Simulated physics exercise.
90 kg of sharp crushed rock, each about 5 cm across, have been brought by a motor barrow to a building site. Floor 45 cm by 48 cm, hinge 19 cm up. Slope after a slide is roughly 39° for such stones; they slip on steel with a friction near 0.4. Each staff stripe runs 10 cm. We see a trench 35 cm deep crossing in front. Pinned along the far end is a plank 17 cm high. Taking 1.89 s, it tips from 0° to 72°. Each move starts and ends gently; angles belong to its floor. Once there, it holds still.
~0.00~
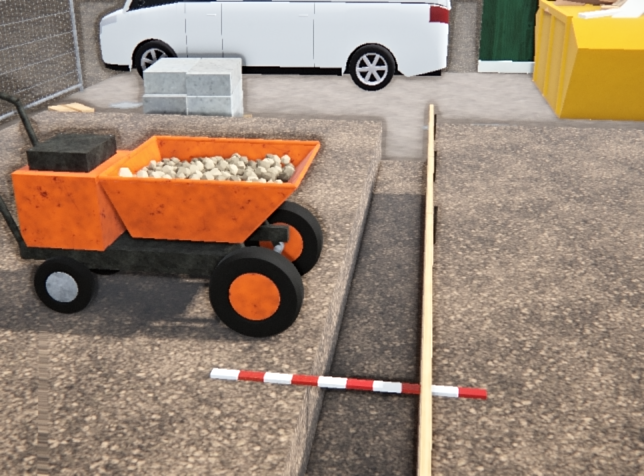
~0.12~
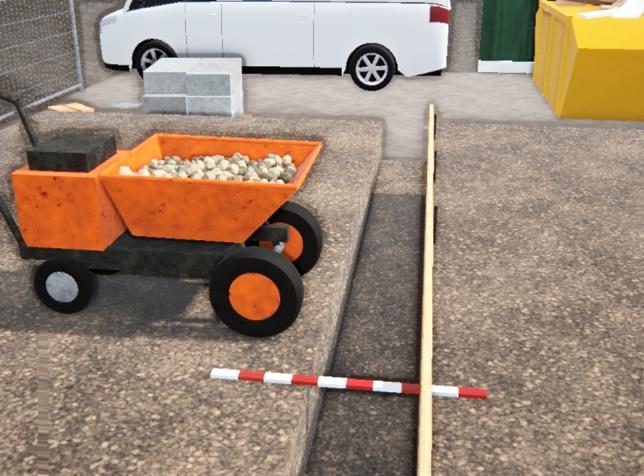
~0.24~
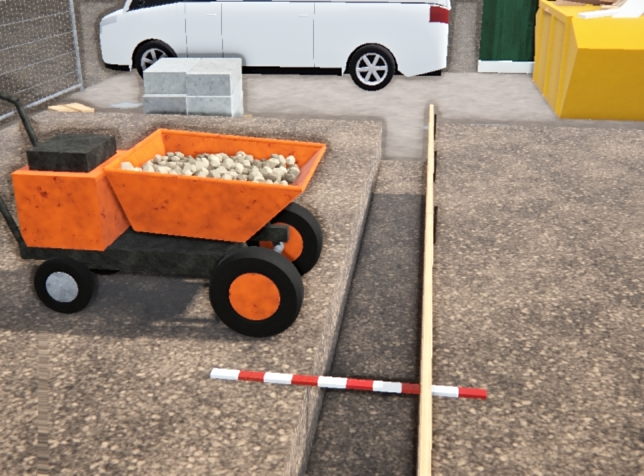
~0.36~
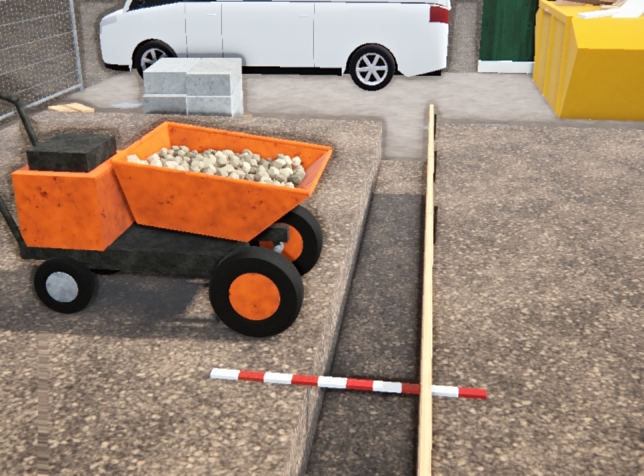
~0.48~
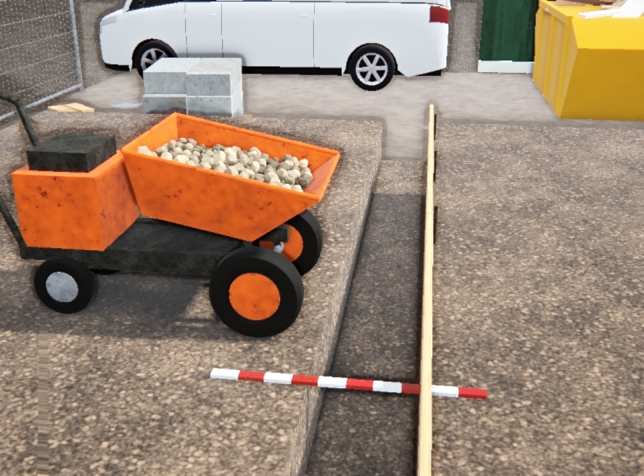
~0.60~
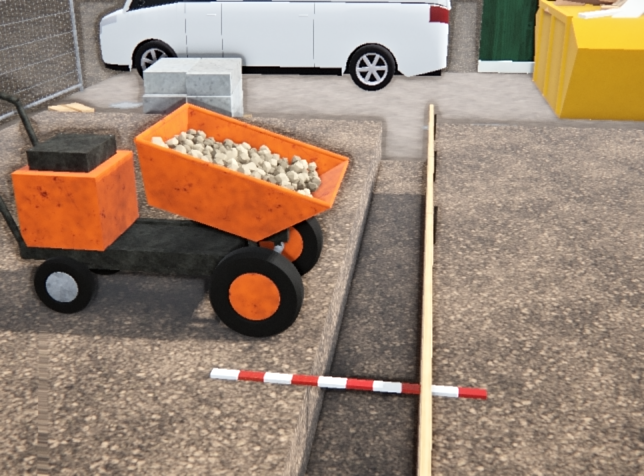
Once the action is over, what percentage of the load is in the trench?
About 95 in every hundred.
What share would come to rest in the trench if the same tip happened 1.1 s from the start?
Roughly 90 per cent would.
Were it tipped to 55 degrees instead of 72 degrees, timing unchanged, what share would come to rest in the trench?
It would be near 10 per cent.
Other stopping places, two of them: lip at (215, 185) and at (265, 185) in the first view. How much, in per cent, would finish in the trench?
100 %, then 100 %.
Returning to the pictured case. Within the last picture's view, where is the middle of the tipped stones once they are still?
(393, 366).
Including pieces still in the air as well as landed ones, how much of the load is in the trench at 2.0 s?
By that point it's something like 35 in a hundred.
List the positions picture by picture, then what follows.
In the first frame, the skip is at 0°, its lip at (296, 187); the top of the load is at (231, 164).
In the second frame, the skip is at 1°, its lip at (297, 188); the top of the load is at (227, 163); the stones move at 0.1 m/s on average.
In the third frame, the skip is at 3°, its lip at (302, 190); the top of the load is at (217, 161); the stones move at 0.2 m/s on average.
The fourth frame shows lip at (310, 194), floor tilted 7°, highest stones at (206, 157); the stones move at 0.3 m/s on average.
The fifth frame shows lip at (319, 199), floor tilted 12°, highest stones at (195, 150); the stones move at 0.3 m/s on average.
The sixth frame shows lip at (330, 206), floor tilted 17°, highest stones at (193, 141); the stones move at 0.4 m/s on average.
After 1.4 s the floor is at 61°; 100 % in the skip; the foremost stones are at (383, 250).
After 2.0 s the floor is at 72°; 60 % in the skip, 37 % in the trench, 3 % past the trench; the foremost stones are at (459, 296).
After 2.3 s the floor is at 72°; 30 % in the skip, 65 % in the trench, 5 % past the trench; the foremost stones are at (516, 325).
After 4.3 s the floor is at 72°; 0 % in the skip, 95 % in the trench, 5 % past the trench; the foremost stones are at (526, 327).
